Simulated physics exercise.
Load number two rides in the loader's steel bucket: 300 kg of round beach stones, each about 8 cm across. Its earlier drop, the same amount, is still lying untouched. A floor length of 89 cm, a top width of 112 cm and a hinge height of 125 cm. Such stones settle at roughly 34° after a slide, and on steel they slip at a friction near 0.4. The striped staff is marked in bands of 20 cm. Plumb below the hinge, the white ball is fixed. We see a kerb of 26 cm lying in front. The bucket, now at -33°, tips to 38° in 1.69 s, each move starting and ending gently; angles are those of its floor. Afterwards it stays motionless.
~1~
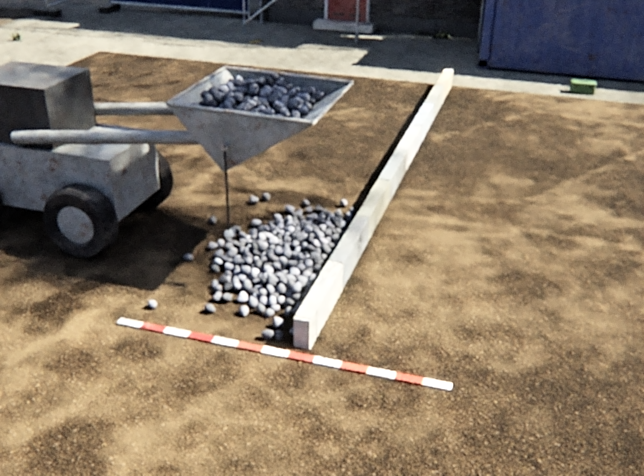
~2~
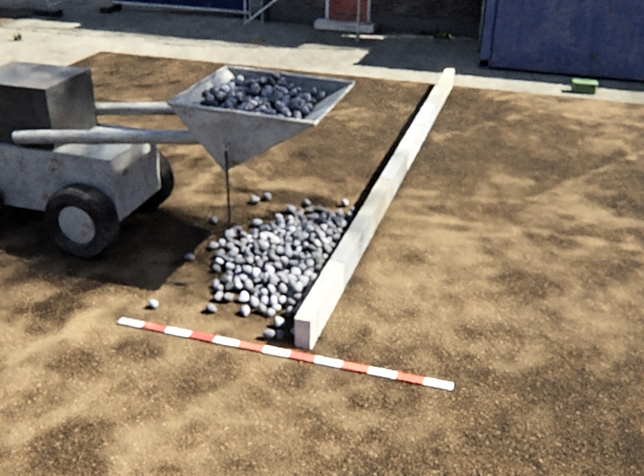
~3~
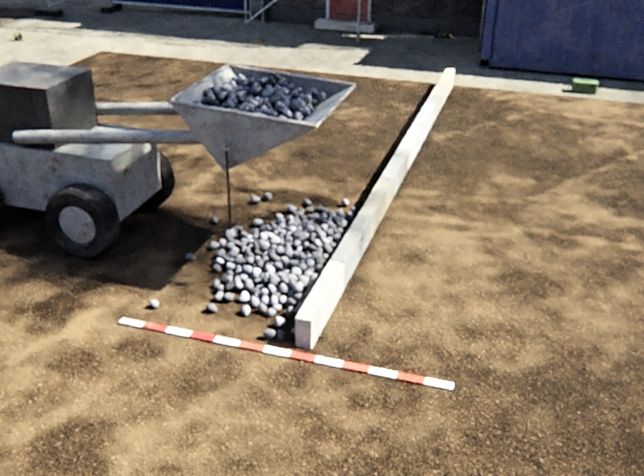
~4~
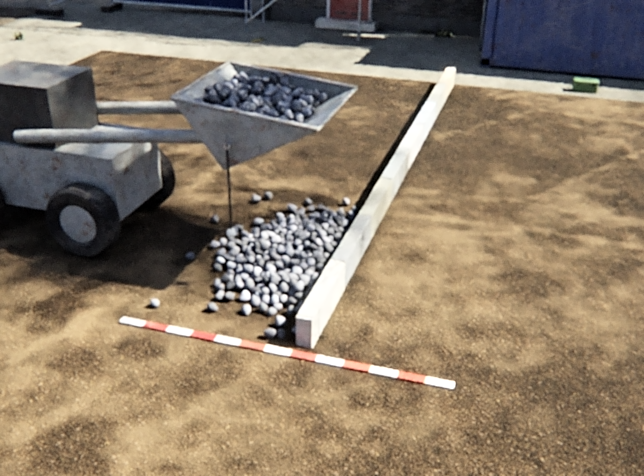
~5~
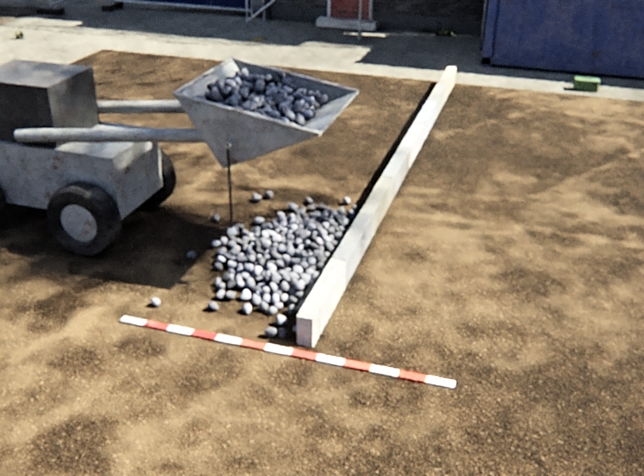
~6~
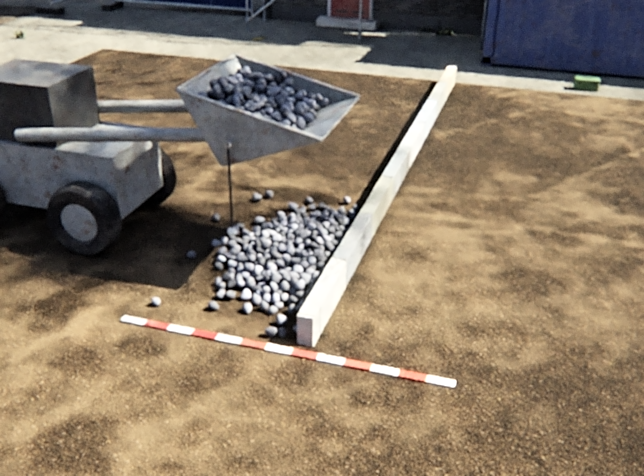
The loader's steel bucket, filled with grey stones, slowly tilted a little forward, its right edge dipping, while the pile of stones below lay still beside a long pale kerb and a red-and-white striped strip.
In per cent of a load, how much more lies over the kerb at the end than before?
Some 53 per cent more.
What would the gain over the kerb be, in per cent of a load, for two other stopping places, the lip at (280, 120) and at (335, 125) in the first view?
Case one about 10 %, case two about 90 %.
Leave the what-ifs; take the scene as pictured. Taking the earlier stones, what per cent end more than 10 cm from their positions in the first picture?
0 %.
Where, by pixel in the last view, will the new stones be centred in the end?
Near (367, 258).
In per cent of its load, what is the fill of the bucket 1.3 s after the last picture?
Roughly 30 per cent is still inside.
Then, 0.8 s after the last picture the floor is at 27°; in per cent of one load, 100 in the bucket, 100 on this side of the kerb; the foremost stones are at (327, 273).
Then, 1.3 s after the last picture the floor is at 38°; in per cent of one load, 30 in the bucket, 155 on this side of the kerb, 14 over the kerb; the foremost stones are at (402, 265).
Then, 1.7 s after the last picture the floor is at 38°; in per cent of one load, 1 in the bucket, 157 on this side of the kerb, 42 over the kerb; the foremost stones are at (457, 274).
Then, 4.3 s after the last picture the floor is at 38°; in per cent of one load, 0 in the bucket, 146 on this side of the kerb, 53 over the kerb; the foremost stones are at (534, 288). Net gain over the kerb, 53.
